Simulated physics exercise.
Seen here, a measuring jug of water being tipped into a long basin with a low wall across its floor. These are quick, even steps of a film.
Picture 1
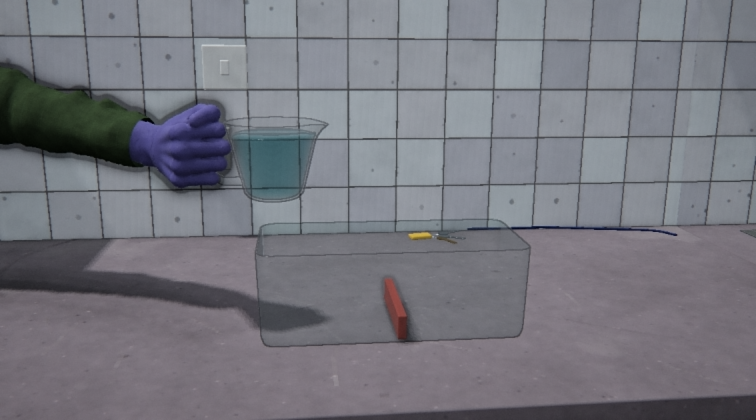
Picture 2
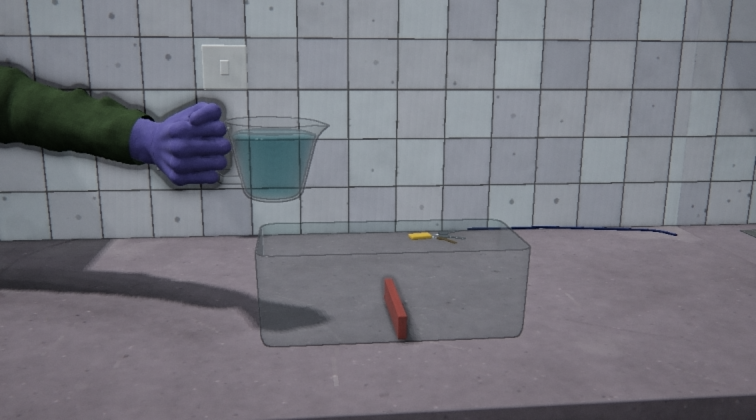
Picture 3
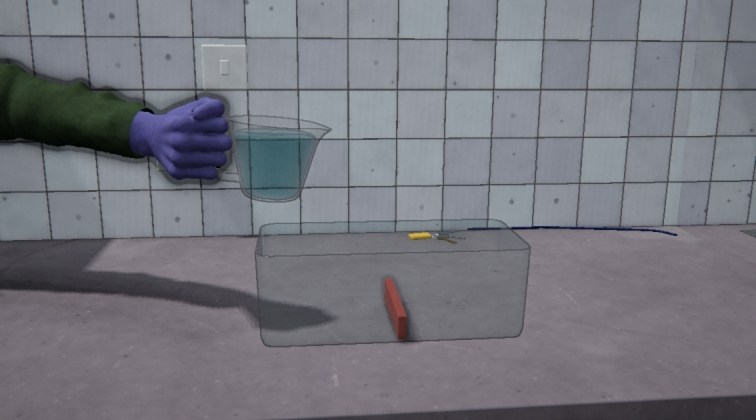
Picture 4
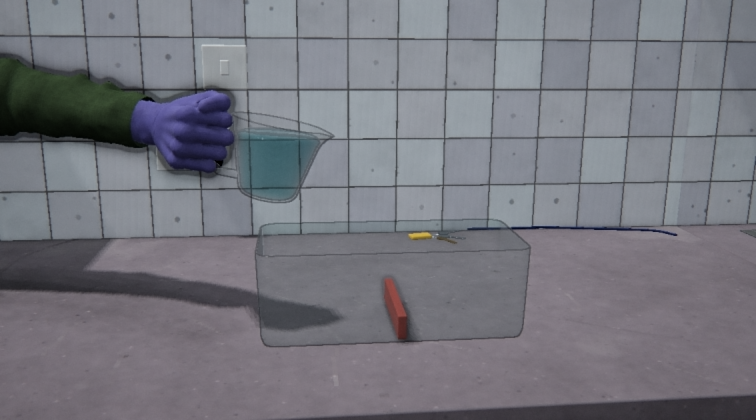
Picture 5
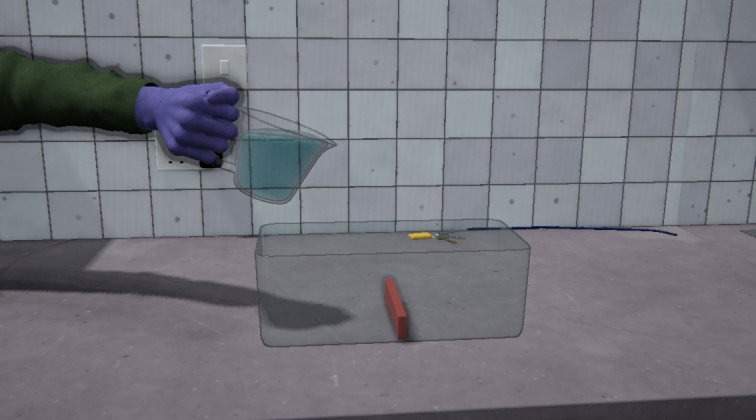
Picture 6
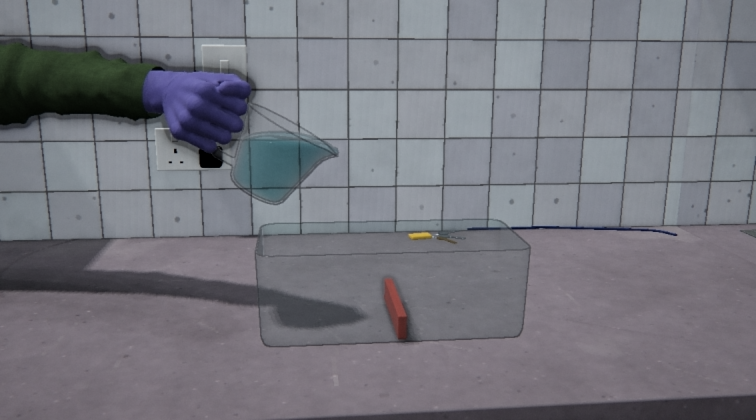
A purple-gloved hand tilting a clear jug of blue water steadily rightward above a long transparent basin with a low red wall.
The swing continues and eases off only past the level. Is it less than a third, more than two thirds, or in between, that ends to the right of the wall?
In the end under a third is right of the wall.
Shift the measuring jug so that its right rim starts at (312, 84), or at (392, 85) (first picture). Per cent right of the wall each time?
First some 10, then 90 per cent.
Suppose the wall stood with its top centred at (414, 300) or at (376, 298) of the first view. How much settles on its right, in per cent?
Roughly 15 per cent, and 35 per cent.
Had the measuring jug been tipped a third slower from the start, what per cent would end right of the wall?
About 10 per cent.
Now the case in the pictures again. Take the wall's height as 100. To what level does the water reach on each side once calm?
The left part 50 per cent, the right part 10.
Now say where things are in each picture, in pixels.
In the first frame, it leans 0°; its right rim is at (329, 123); the water meets the walls at (231, 133) and (316, 133); the long basin's rim runs from (258, 240) to (515, 234); the wall's top is at (395, 297).
In the second frame, it leans 1°; its right rim is at (330, 124); the water meets the walls at (231, 133) and (316, 134).
In the third frame, it leans 5°; its right rim is at (332, 128); the water meets the walls at (233, 131) and (318, 135).
In the fourth frame, it leans 12°; its right rim is at (335, 135); the water meets the walls at (236, 131) and (321, 137).
In the fifth frame, it leans 20°; its right rim is at (338, 144); the water meets the walls at (240, 133) and (328, 140).
In the sixth frame, it leans 30°; its right rim is at (339, 155); the water meets the walls at (241, 139) and (337, 150); 1 per cent is over the edge.
A moment on, the measuring jug is tipped on its side and 44 per cent is still to pour, 31 is left of the wall and 1 right of it.
Next, the measuring jug is tipped on its side and 9 per cent is still to pour, 78 is left of the wall and 4 right of it.
Then the measuring jug is tipped on its side and 1 per cent is still to pour, 86 is left of the wall and 10 right of it.
Later the measuring jug is tipped on its side and 0 per cent is still to pour, 87 is left of the wall and 11 right of it.
Finally, 87 per cent lies left of the wall, 11 right of it and 2 outside.
